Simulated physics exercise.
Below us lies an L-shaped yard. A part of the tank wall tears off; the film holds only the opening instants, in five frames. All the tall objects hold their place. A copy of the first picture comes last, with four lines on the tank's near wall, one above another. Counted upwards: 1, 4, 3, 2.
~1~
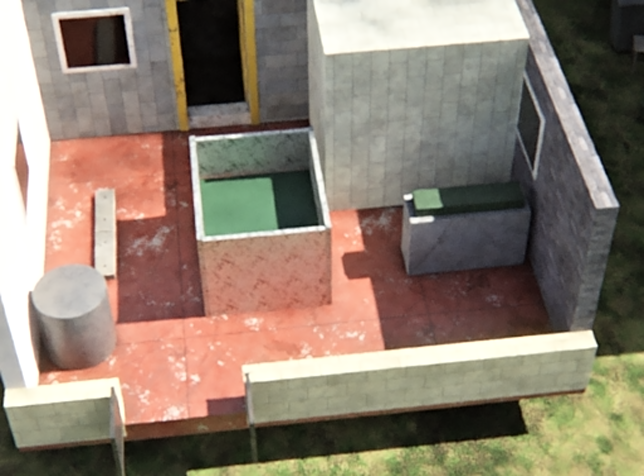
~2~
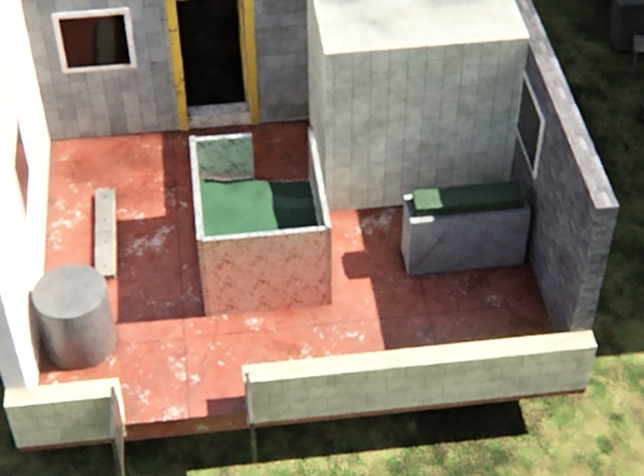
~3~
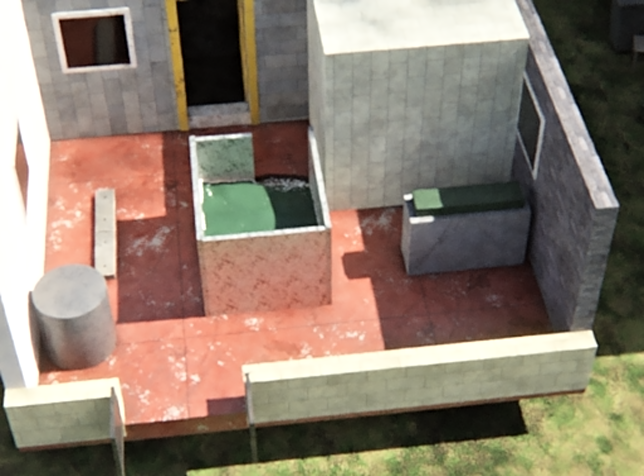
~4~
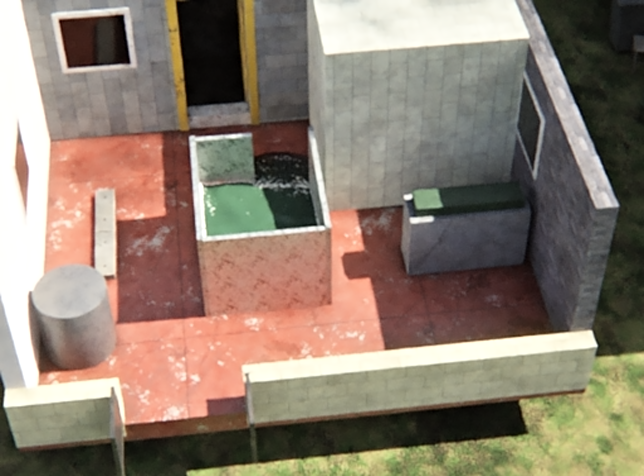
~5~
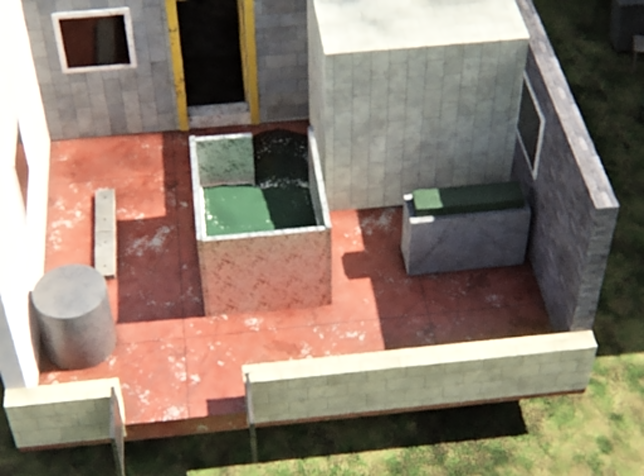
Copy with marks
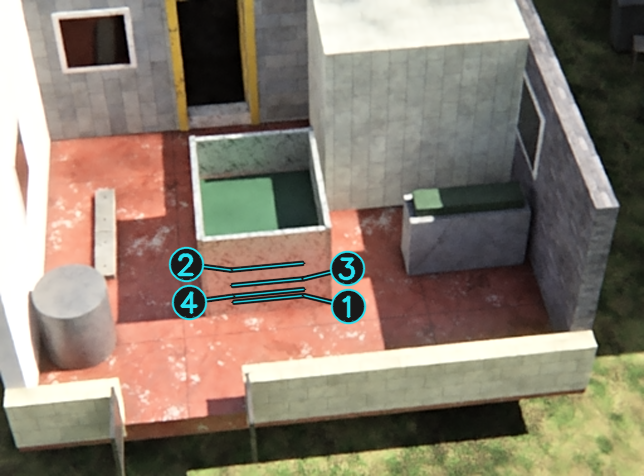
In a walled yard, green water in a tank ripples, then sinks and churns near the back.
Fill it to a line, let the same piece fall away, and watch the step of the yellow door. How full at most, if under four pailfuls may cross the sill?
Choose 3.
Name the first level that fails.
It is 2.
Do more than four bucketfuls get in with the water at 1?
No, not at all.
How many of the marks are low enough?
Three of them.
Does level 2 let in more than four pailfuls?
Yes.
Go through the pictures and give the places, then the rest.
The first frame shows water in the tank at rest, its middle at (260, 219); foot of the yellow doorway at (220, 126); open gate at (180, 369).
In the second frame, water covers 1 % of the ground, its front hidden from here.
In the third frame, water covers 3 % of the ground, its front hidden from here.
In the fourth frame, water covers 5 % of the ground, its front hidden from here.
In the fifth frame, water covers 9 % of the ground, its front hidden from here.
In cyan, 1 at (268, 298); 2 at (267, 266); 3 at (267, 282); 4 at (268, 292); from the bottom up 1, 4, 3, 2.
Choosing 1, nothing gets over.
Choosing 2, about 9 bucketfuls get in.
Choosing 3, a splash gets over, under a bucket.
Choosing 4, nothing gets over.
